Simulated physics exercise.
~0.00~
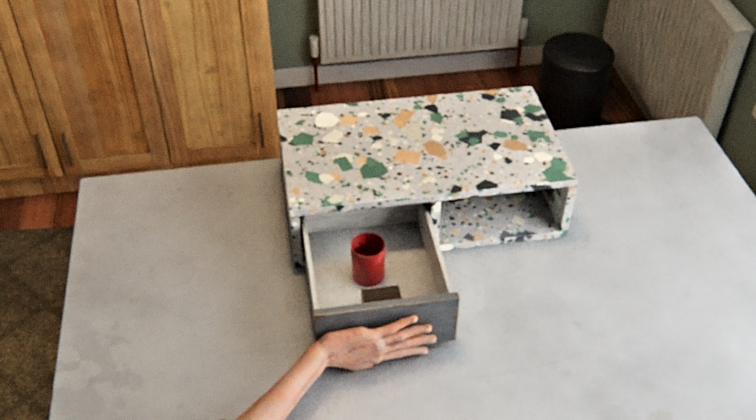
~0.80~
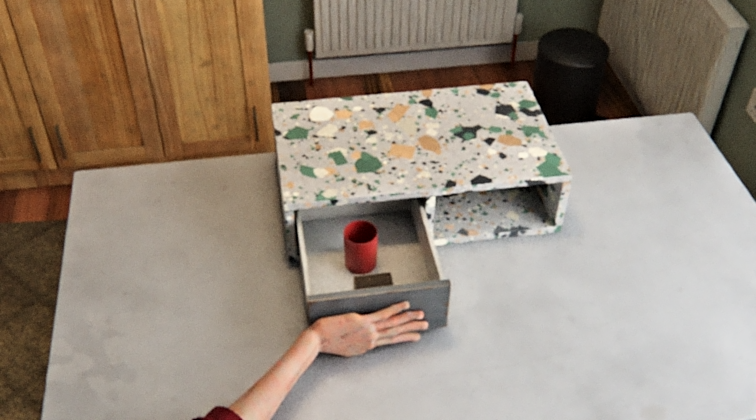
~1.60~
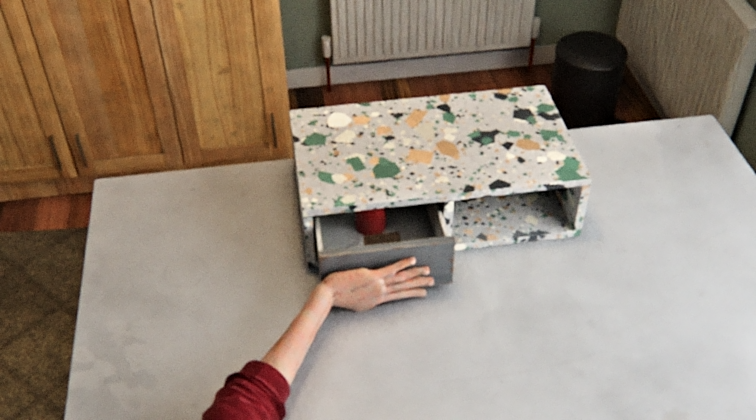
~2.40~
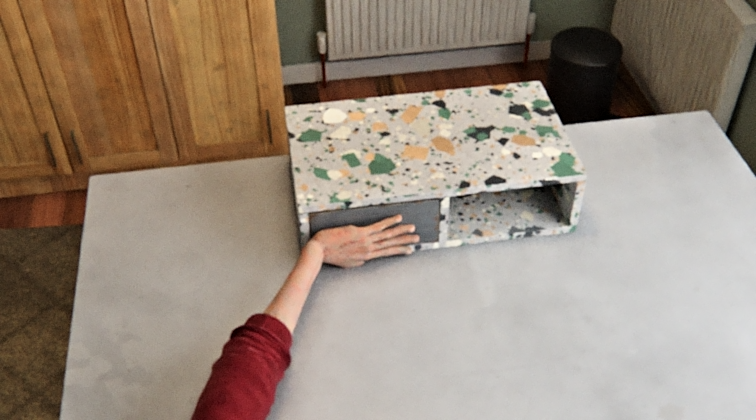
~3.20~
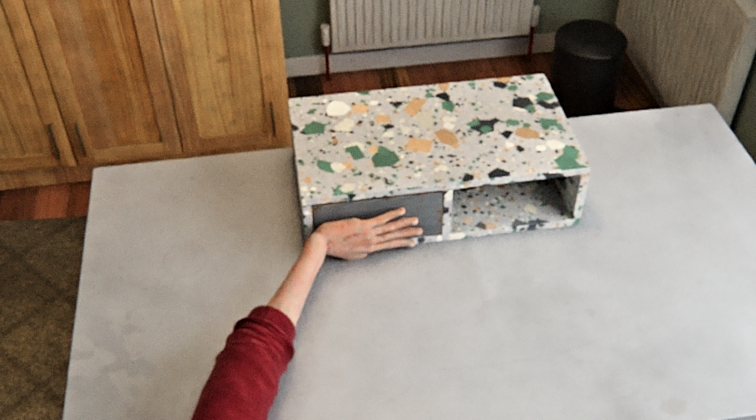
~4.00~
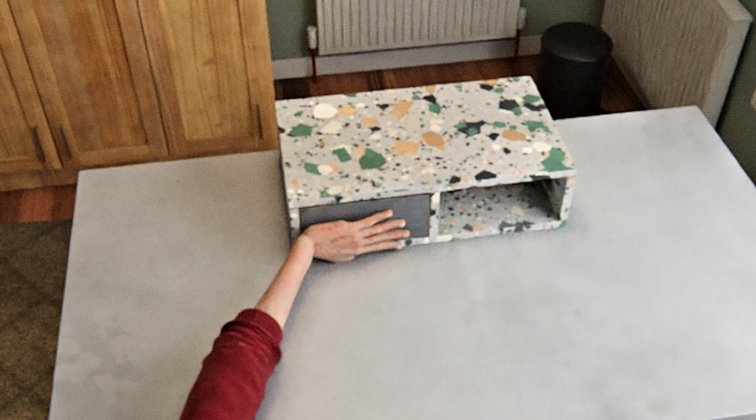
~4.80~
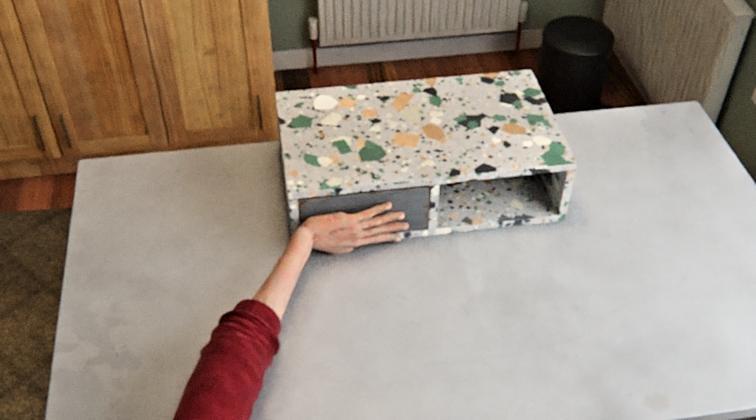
A drawer holding a red beaker and a small dark block slid into a speckled chest on a table as a hand pushed its front, hiding both items, and it ended shut flush with the hand still resting against it.
